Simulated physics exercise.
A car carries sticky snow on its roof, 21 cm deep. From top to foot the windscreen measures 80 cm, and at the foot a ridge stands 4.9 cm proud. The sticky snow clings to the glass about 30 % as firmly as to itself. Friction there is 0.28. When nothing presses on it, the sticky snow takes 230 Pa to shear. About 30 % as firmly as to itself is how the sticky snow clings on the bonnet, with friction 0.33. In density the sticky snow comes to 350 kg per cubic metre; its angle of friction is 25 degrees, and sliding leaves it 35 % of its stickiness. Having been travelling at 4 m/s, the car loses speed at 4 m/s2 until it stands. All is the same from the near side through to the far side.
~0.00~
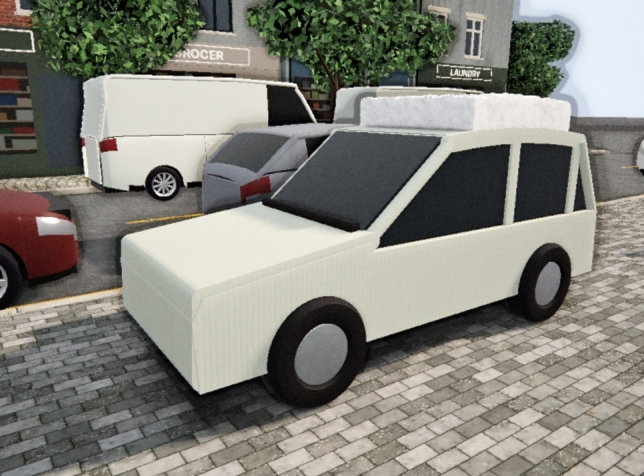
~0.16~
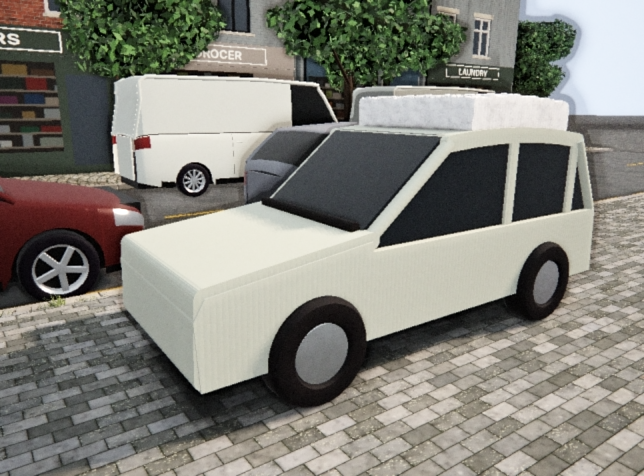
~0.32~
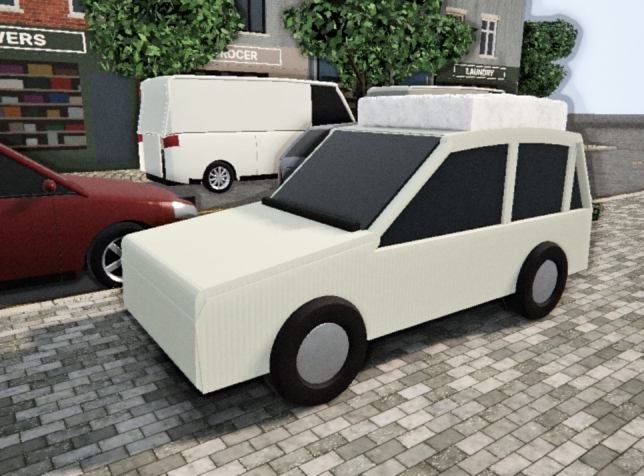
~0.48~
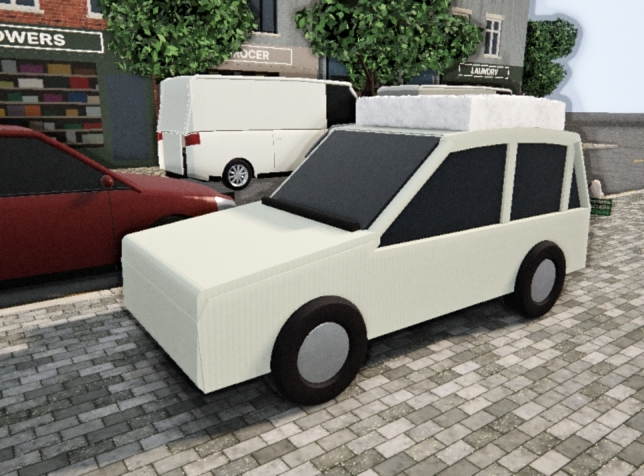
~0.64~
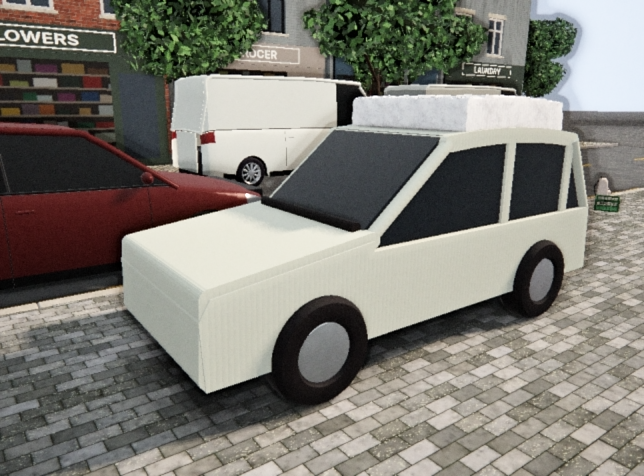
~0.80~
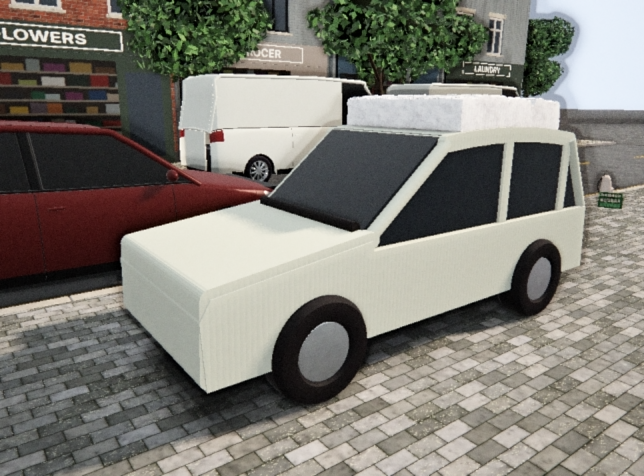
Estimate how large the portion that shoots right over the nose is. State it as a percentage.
I would say roughly 3 per cent.
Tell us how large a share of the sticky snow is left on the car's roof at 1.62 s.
Near 85 %.
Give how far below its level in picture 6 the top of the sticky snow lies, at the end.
The gap comes to about 0 centimetres.
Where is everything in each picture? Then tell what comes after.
Front end of the sticky snow at (474, 120), in the first frame.
Front end of the sticky snow at (473, 120), in the second frame.
Front end of the sticky snow at (471, 126), its middle shifted 6 mm, in the third frame.
Front end of the sticky snow at (469, 127), its middle shifted 1.6 cm, in the fourth frame.
Front end of the sticky snow at (467, 114), its middle shifted 3.3 cm, in the fifth frame.
Front end of the sticky snow at (460, 126), its middle shifted 5.8 cm, in the sixth frame.
By 1.17 s, 96 % of the snow is on the roof, 4 % on the glass, none on the bonnet and none has gone off the nose.
By 1.62 s, 87 % of the snow is on the roof, 13 % on the glass, none on the bonnet and none has gone off the nose.
By 2.06 s, 87 % of the snow is on the roof, 4 % on the glass, 9 % on the bonnet and none has gone off the nose.
By 2.50 s, 87 % of the snow is on the roof, 4 % on the glass, 9 % on the bonnet and none has gone off the nose.
By 2.90 s, at the end, 87 % of the snow is on the roof, 4 % on the glass, 7 % on the bonnet and 3 % has gone off the nose.
